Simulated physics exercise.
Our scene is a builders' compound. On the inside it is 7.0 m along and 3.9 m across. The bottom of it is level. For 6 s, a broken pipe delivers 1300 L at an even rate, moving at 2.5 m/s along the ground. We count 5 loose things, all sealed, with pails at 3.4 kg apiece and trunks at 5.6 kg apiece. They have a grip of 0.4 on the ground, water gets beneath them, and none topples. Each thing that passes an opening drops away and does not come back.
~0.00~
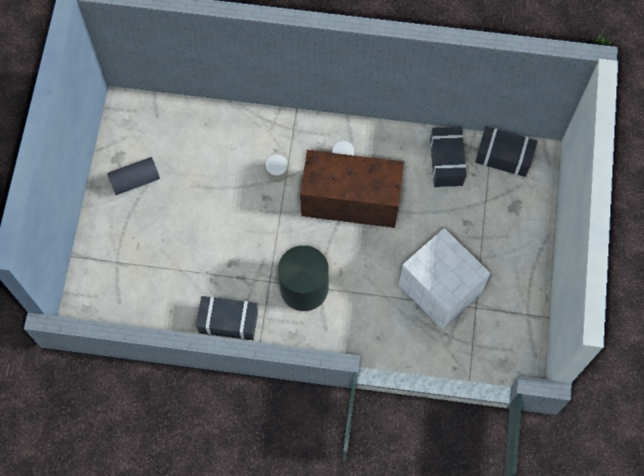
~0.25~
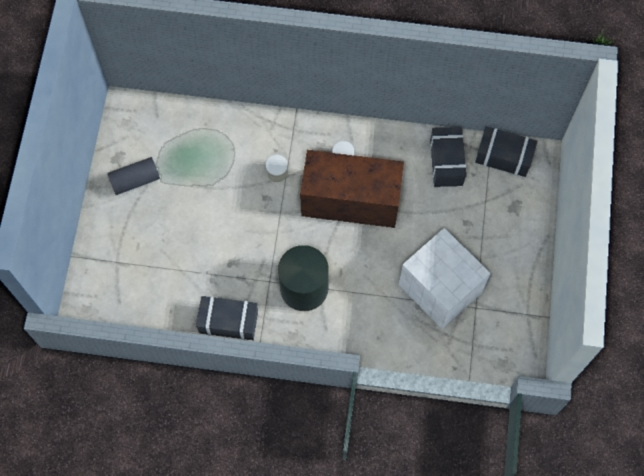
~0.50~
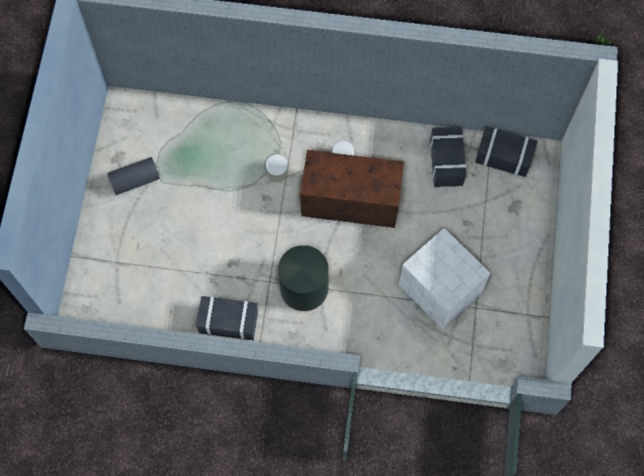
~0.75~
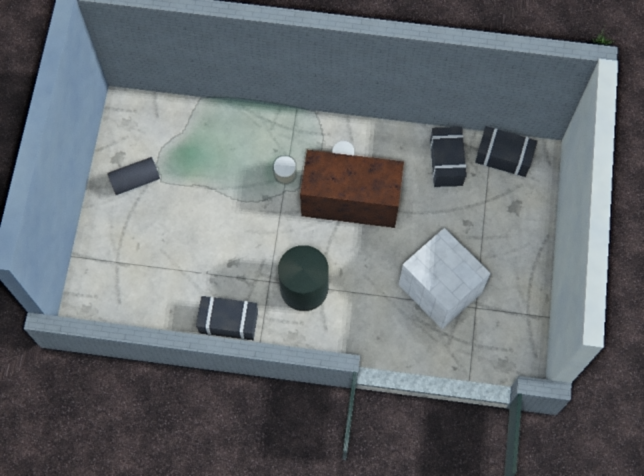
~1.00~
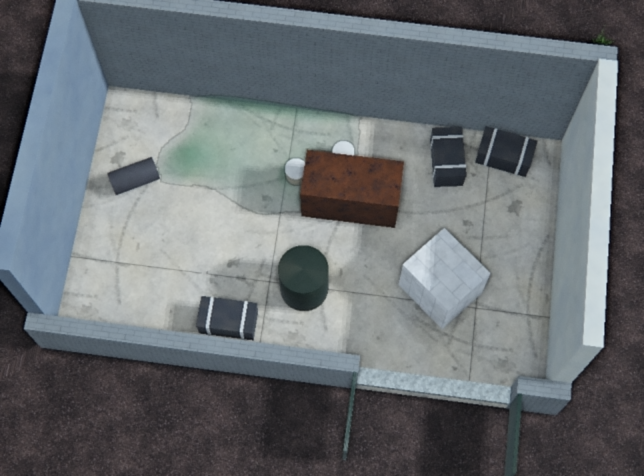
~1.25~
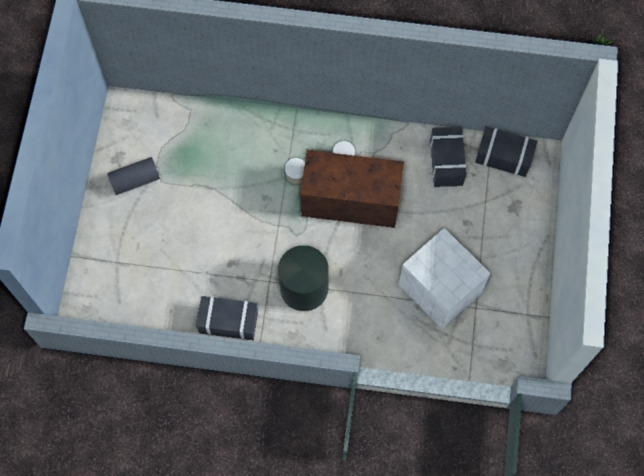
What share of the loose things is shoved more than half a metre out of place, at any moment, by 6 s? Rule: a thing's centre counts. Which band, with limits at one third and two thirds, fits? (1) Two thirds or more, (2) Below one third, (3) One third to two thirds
Option 1: Two thirds or more.
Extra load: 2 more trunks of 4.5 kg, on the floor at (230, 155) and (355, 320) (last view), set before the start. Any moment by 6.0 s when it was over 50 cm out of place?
First greater, then smaller.
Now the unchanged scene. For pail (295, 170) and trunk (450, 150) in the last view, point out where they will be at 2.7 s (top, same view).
Approx. (359, 142); approx. (488, 182).
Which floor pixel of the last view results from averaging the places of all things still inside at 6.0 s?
Somewhere near (441, 305).
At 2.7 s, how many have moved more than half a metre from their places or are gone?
Result: 3.
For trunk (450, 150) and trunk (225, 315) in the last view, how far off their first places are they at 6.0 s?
Log: Item 1 = 350 cm; item 2 = 20 cm.
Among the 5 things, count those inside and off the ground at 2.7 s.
It comes to 2 of them.
After 1.8 s 0 of 5 are over 50 cm from their spots; 1 afloat.
After 2.7 s 3 of 5 are over 50 cm from their spots; 2 afloat.
After 4.2 s 4 of 5 are over 50 cm from their spots; 3 afloat.
After 6.0 s 4 of 5 are over 50 cm from their spots, and 4 have been at some point; 4 afloat.
